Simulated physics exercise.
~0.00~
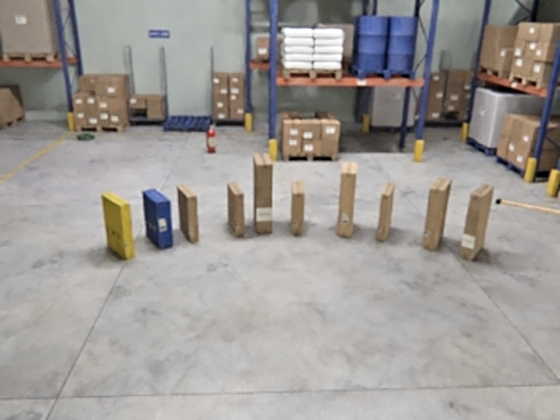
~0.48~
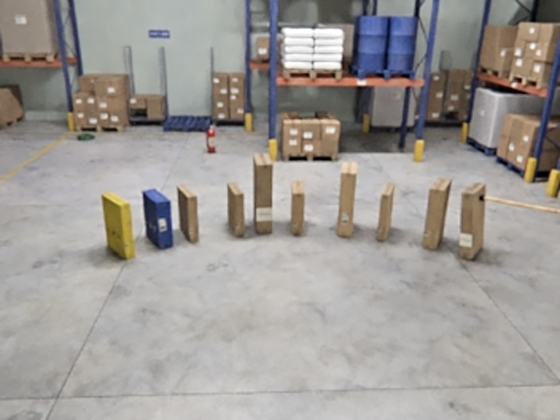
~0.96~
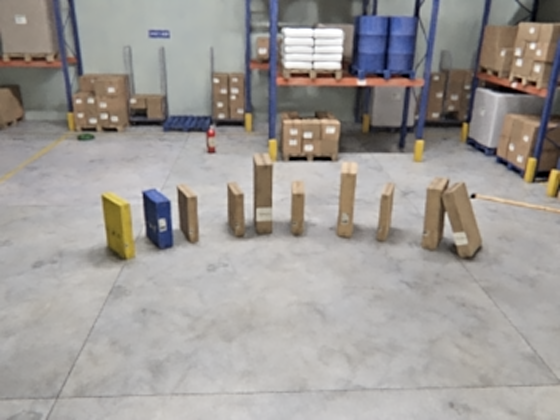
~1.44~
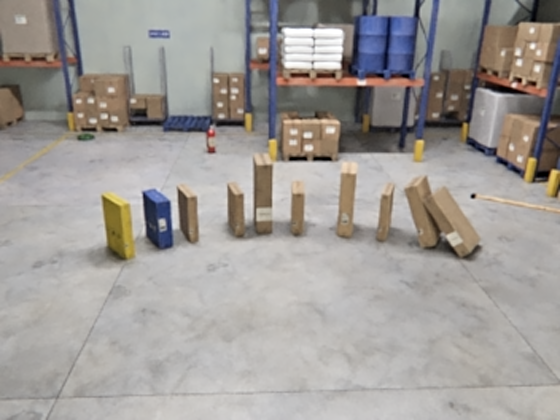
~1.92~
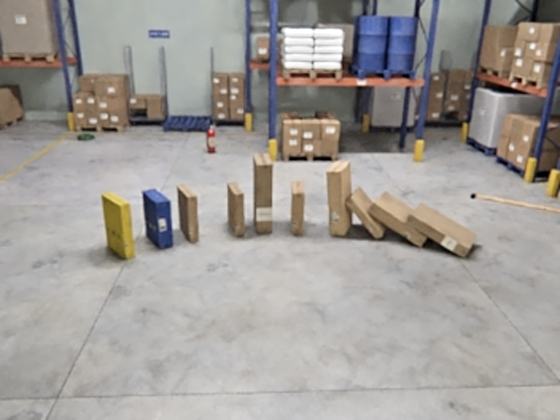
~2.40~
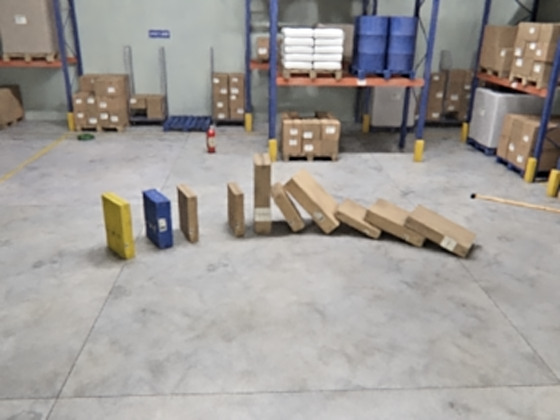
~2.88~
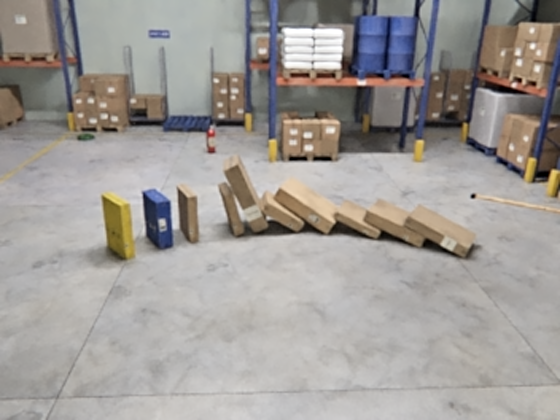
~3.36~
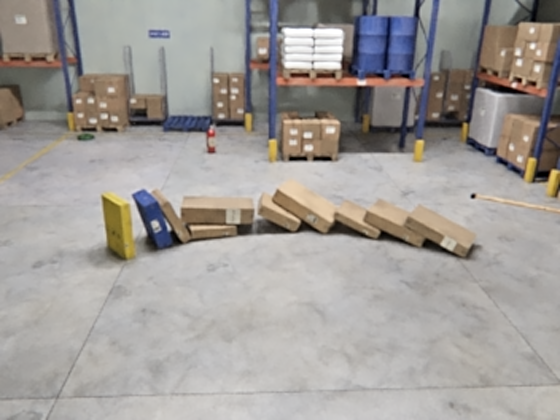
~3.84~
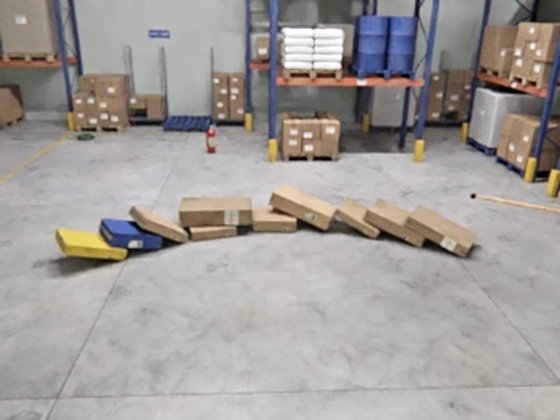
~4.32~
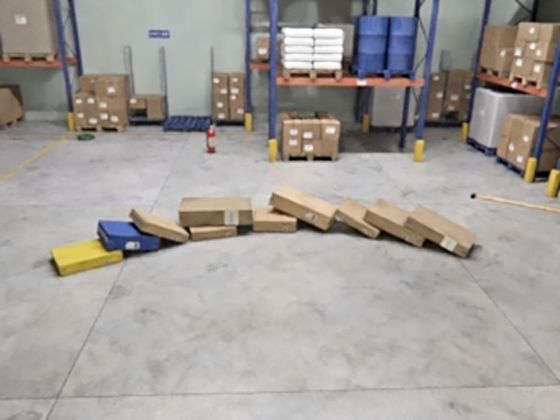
The footage shows a curved row of upright cartons on a warehouse floor as a pole withdraws slightly at right and the rightmost carton tips left, toppling the others in turn through the blue and finally the yellow one, until none is left standing.
